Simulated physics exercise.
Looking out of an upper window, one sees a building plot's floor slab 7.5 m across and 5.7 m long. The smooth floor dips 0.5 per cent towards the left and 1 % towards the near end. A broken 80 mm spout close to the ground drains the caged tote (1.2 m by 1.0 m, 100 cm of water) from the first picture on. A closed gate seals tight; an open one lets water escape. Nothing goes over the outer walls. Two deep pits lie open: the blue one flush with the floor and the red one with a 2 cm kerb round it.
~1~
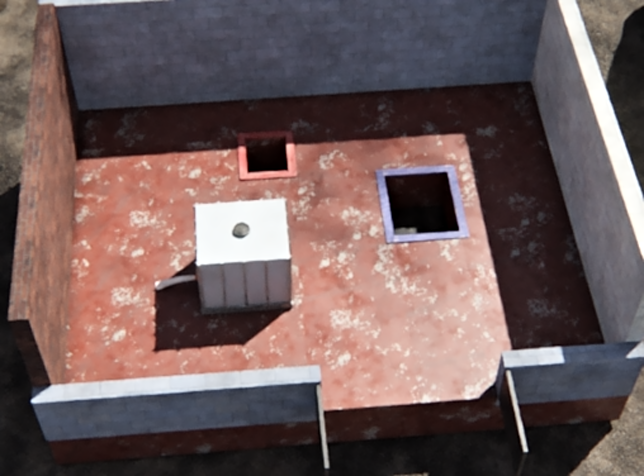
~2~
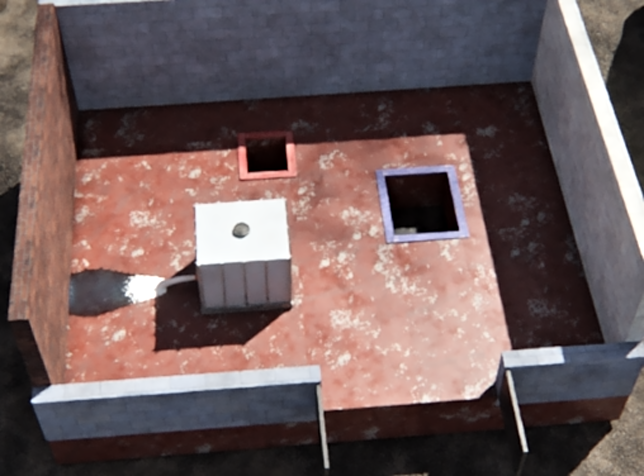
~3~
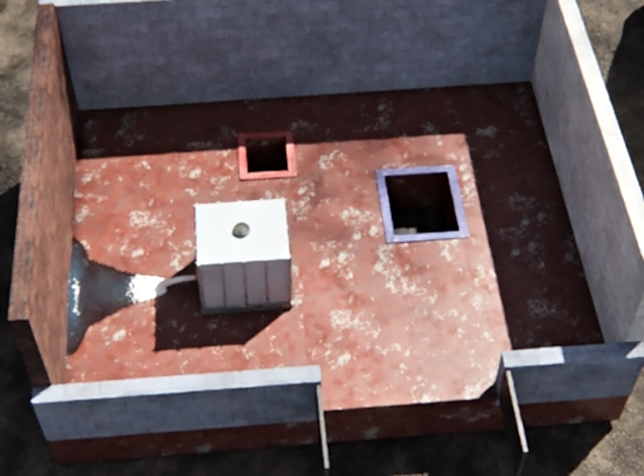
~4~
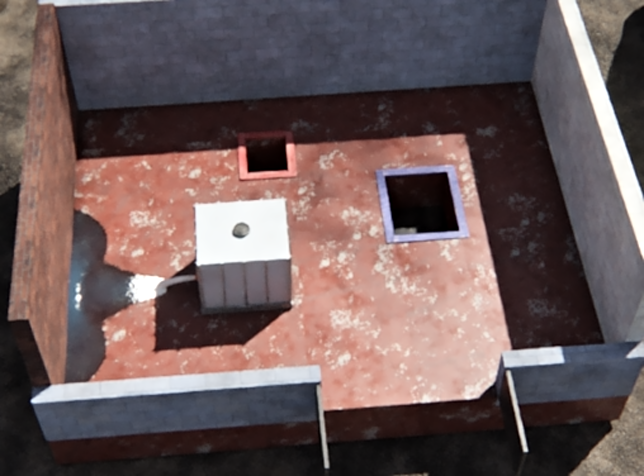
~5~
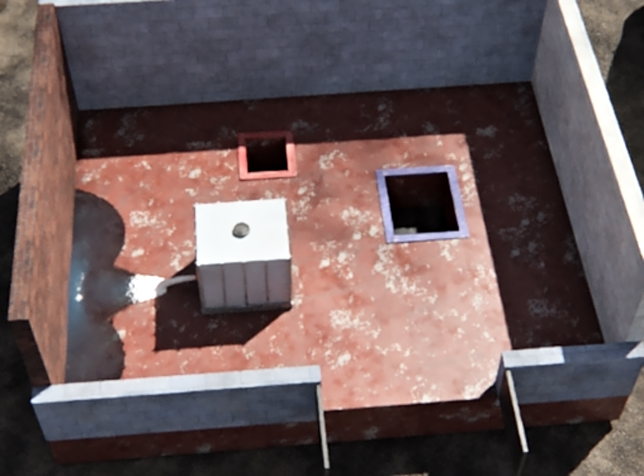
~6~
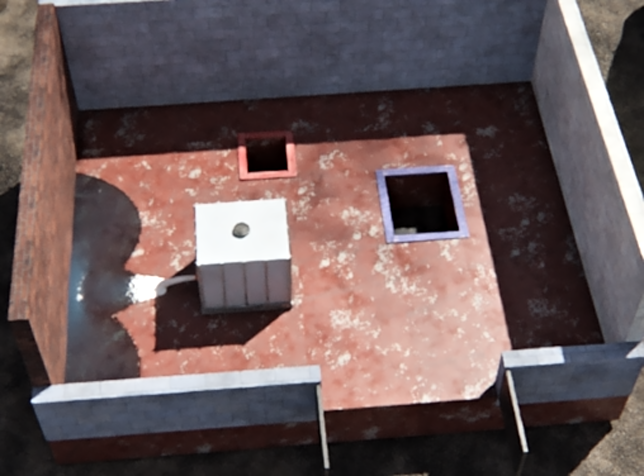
The clip opens on a walled, reddish floor with two square openings and a pale box whose side spout points left. Water shoots from the spout to the left wall, then fans out along it both ways, and the dark sheet widens into rounded lobes reaching back towards the box.
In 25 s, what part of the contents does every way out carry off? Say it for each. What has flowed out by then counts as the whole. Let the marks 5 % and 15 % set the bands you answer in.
I would say the gateway takes between 5 and 15 %; the blue pit takes less than 5 %; the red pit takes not even 5 %.
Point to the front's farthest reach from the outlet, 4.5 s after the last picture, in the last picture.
Look near (80, 113) in the last picture.
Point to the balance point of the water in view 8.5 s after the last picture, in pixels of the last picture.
I'd put it at around pixel (144, 290).
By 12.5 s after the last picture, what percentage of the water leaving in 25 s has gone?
I'd put it at about 15 per cent.
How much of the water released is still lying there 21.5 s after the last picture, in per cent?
I'd say roughly 90 in a hundred, give or take.
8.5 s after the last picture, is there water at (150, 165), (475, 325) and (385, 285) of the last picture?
Respectively: Covered, clear and clear.
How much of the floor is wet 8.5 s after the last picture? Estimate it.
Something like 35 percent is wet.
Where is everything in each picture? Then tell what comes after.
In the first picture, the jet has just started at (183, 279); the ground is still dry.
The second picture shows the jet leaves at (183, 279); the sheet reaches (69, 311), 2.0 m away, and wets 0.7 m2.
The third picture shows the jet leaves at (183, 279); the sheet reaches (67, 354), 2.2 m away, and wets 1.1 m2.
The fourth picture shows from the spout at (183, 279) the water has spread over 1.8 m2; its tip is at a hidden place, and it is 1.3 cm deep on average.
The fifth picture shows from the spout at (183, 279) the water has spread over 2.8 m2; its tip is at a hidden place, and it is 1.1 cm deep on average.
The sixth picture shows the jet leaves at (183, 279); the sheet reaches (76, 177), 2.9 m away, and wets 3.6 m2.
Then, 1.5 s after the last picture water covers 15 % of the floor and is deepest (8 cm) near (70, 293); gone so far, the gateway 0 %, the blue pit 0 %, the red pit 0 %.
Then, 4.5 s after the last picture water covers 25 % of the floor and is deepest (8 cm) near (70, 293); gone so far, the gateway 0 %, the blue pit 0 %, the red pit 0 %.
Then, 8.5 s after the last picture water covers 35 % of the floor and is deepest (8 cm) near (70, 293); gone so far, the gateway 0 %, the blue pit 0 %, the red pit 0 %.
Then, 12.5 s after the last picture water covers 40 % of the floor and is deepest (8 cm) near (70, 293); gone so far, the gateway 1 %, the blue pit 0 %, the red pit 0 %.
Then, 21.5 s after the last picture water covers 50 % of the floor and is deepest (7 cm) near (70, 293); gone so far, the gateway 10 %, the blue pit 0 %, the red pit 0 %.
